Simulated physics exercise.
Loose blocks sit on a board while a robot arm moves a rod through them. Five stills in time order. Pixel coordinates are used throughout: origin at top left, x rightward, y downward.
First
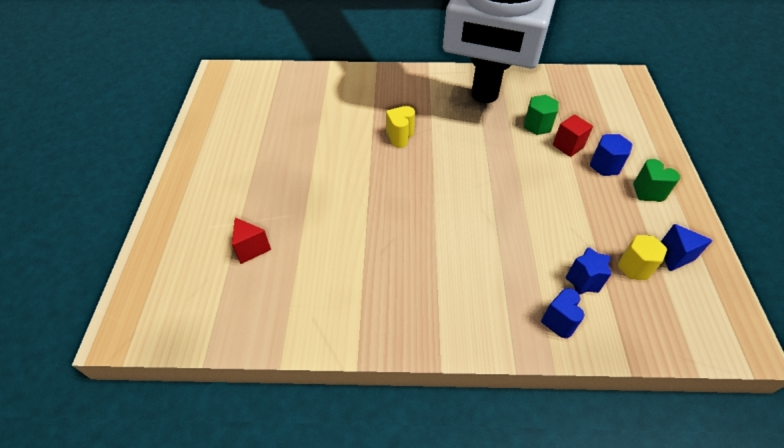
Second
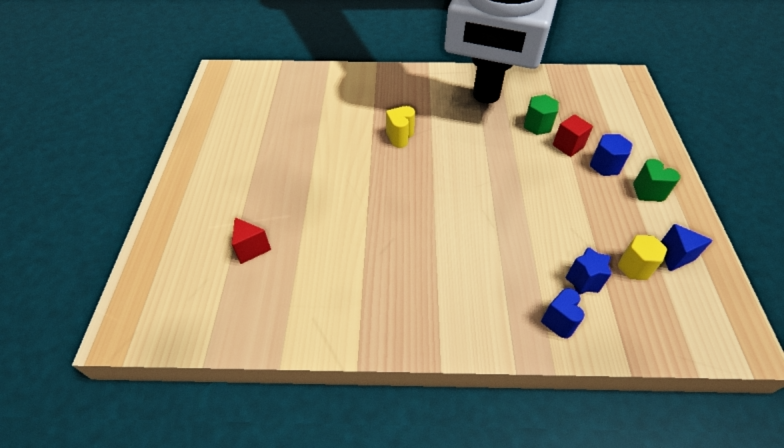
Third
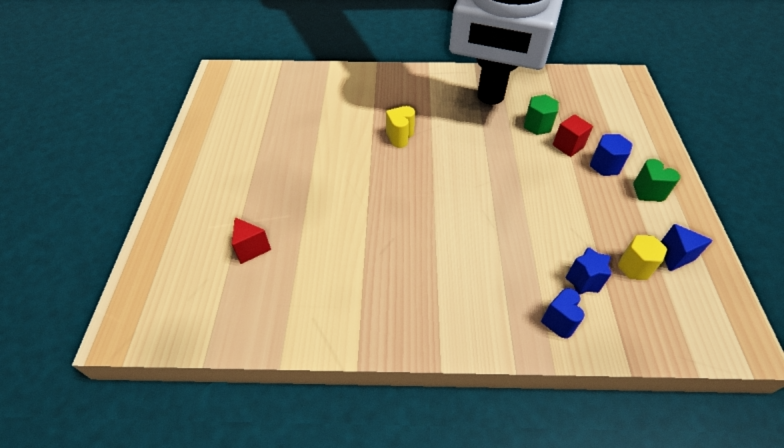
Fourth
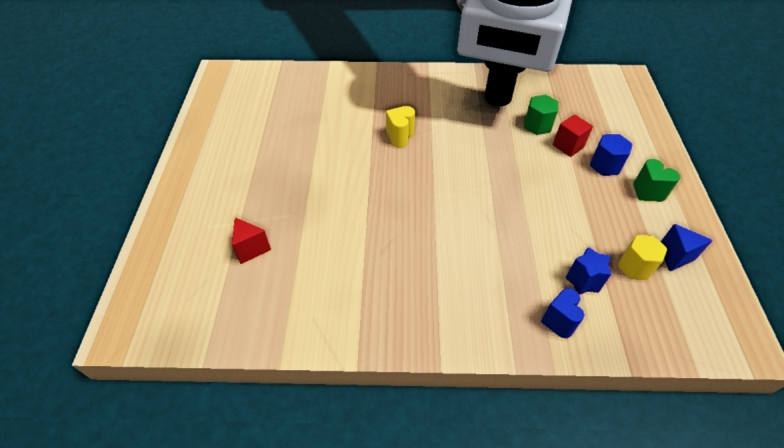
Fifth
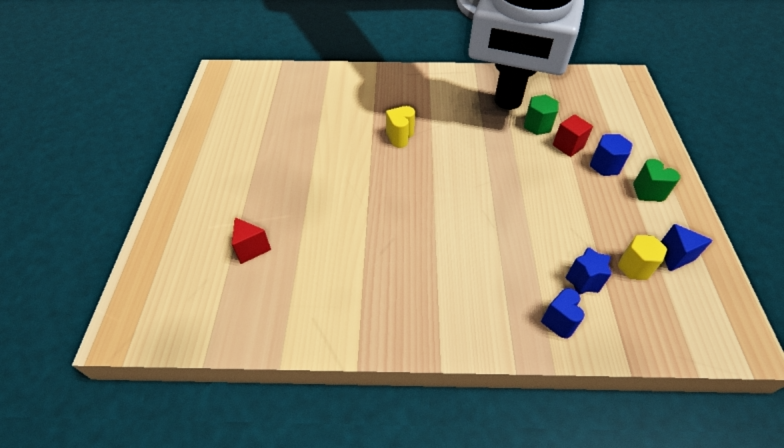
The video shows a robot arm's dark rod near the top of a wooden board scattered with red, yellow, green and blue blocks. The rod stays still at first, then moves slightly right, nearer the green hexagon, while the blocks remain still.
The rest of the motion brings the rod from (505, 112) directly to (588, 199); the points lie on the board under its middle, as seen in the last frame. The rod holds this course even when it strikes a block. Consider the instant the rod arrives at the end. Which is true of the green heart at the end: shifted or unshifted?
It will be resting on its spot.
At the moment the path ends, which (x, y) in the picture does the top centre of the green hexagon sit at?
The middle of its top is at (563, 109).
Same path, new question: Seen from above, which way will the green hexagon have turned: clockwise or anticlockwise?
Its spin: Anticlockwise.
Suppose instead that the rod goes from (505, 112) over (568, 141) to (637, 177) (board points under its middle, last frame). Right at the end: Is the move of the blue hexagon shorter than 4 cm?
No
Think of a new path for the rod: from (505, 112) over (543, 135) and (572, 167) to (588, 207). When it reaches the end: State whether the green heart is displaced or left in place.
Right where it was.
The first path, step by step. One third of the way, rod (534, 128); green hexagon (562, 109), turned 25° anticlockwise; red square (580, 125).
Two thirds of the way, rod (562, 157); green hexagon (563, 109), turned 30° anticlockwise; red square (581, 125).
At the end, rod (593, 188); green hexagon (563, 109), turned 30° anticlockwise; red square (581, 125); green heart in place.
